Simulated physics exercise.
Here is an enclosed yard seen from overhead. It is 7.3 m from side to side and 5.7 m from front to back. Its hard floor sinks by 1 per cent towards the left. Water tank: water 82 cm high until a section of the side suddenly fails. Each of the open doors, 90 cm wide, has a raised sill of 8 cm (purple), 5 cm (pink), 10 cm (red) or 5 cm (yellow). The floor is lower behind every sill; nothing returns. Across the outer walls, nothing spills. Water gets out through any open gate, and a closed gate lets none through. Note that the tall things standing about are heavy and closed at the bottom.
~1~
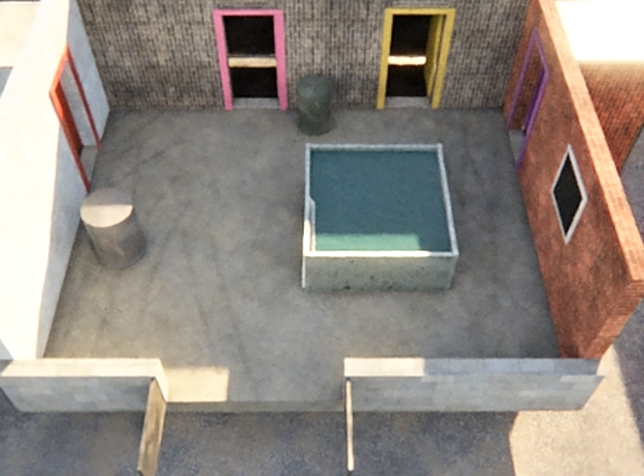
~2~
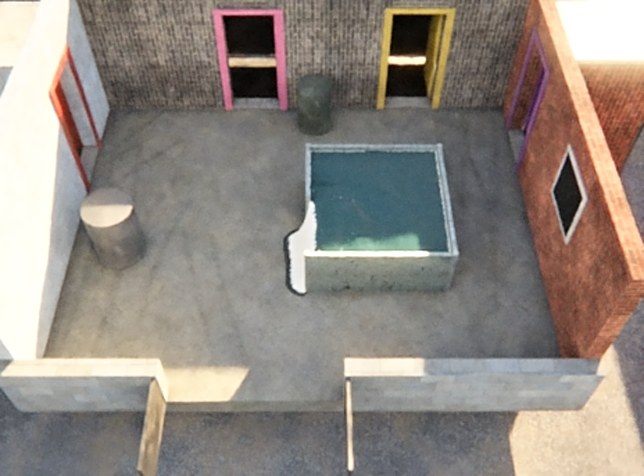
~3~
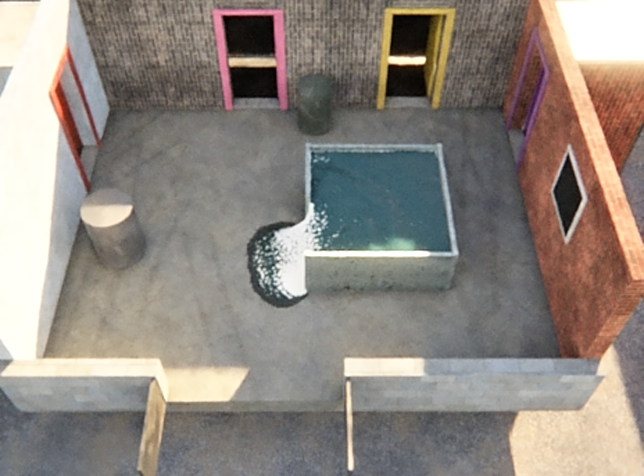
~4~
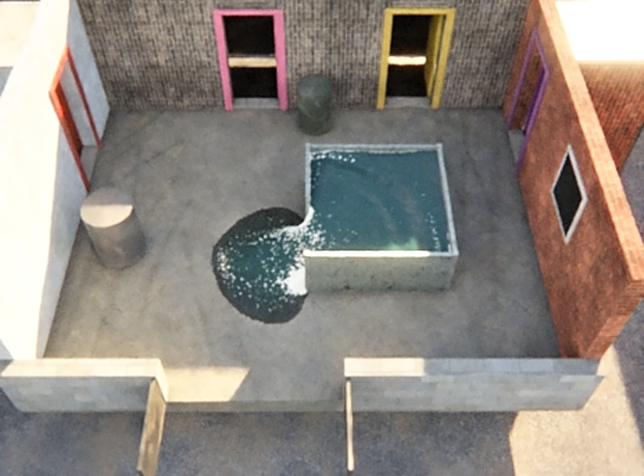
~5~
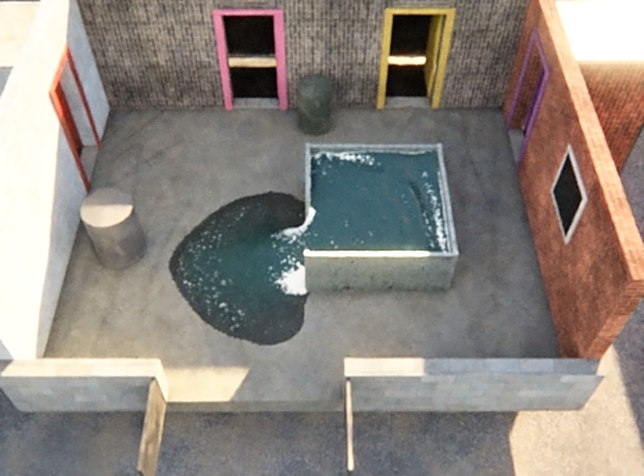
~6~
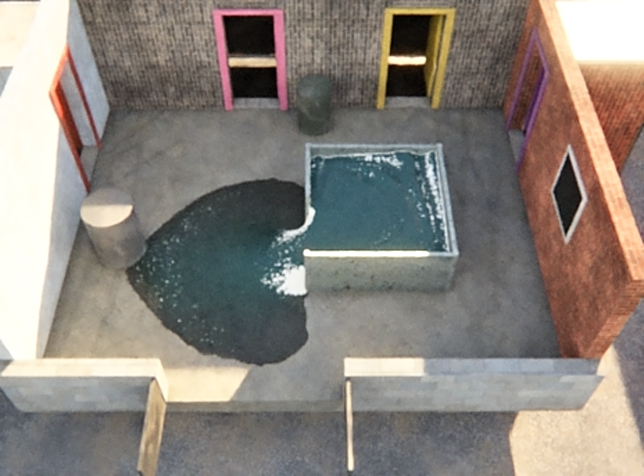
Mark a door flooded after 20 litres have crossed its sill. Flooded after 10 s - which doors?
Purple door: No. Pink door: Yes. Red door: Yes. Yellow door: No.
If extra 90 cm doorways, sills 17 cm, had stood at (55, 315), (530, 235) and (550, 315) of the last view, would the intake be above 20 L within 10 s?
More, less, less.
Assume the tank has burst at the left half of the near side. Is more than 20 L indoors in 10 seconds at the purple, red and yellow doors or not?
For purple, too little; for red, too little; for yellow, too much.
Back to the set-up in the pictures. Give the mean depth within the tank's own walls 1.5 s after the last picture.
I'd put the average depth near 45 cm.
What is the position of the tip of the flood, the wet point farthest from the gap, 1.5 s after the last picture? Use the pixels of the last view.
Near (110, 111).
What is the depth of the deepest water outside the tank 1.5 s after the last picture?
Max around 55 cm.
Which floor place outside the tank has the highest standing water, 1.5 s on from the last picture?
Close to pixel (39, 374).
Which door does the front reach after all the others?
Last: Purple.
Then, 0.7 s after the last picture water covers 35 % of the floor and is deepest (46 cm) near (299, 267); purple door not reached, pink door not reached, red door not reached, yellow door not reached.
Then, 1.5 s after the last picture water covers 40 % of the floor and is deepest (55 cm) near (39, 374); purple door not reached, pink door not reached, red door 22 cm at the sill, 21 L in, yellow door not reached.
Then, 2.8 s after the last picture water covers 45 % of the floor and is deepest (34 cm) near (68, 268); purple door not reached, pink door not reached, red door 17 cm at the sill, 88 L in, yellow door not reached.
Then, 5.3 s after the last picture water covers 65 % of the floor and is deepest (24 cm) near (108, 118); purple door not reached, pink door 7 cm at the sill, 1 L in, red door 16 cm at the sill, 119 L in, yellow door 2 cm at the sill, 0 L in.
Then, 9.3 s after the last picture water covers 85 % of the floor and is deepest (15 cm) near (36, 385); purple door 8 cm at the sill, 2 L in, pink door 11 cm at the sill, 40 L in, red door 11 cm at the sill, 165 L in, yellow door 5 cm at the sill, 0 L in.
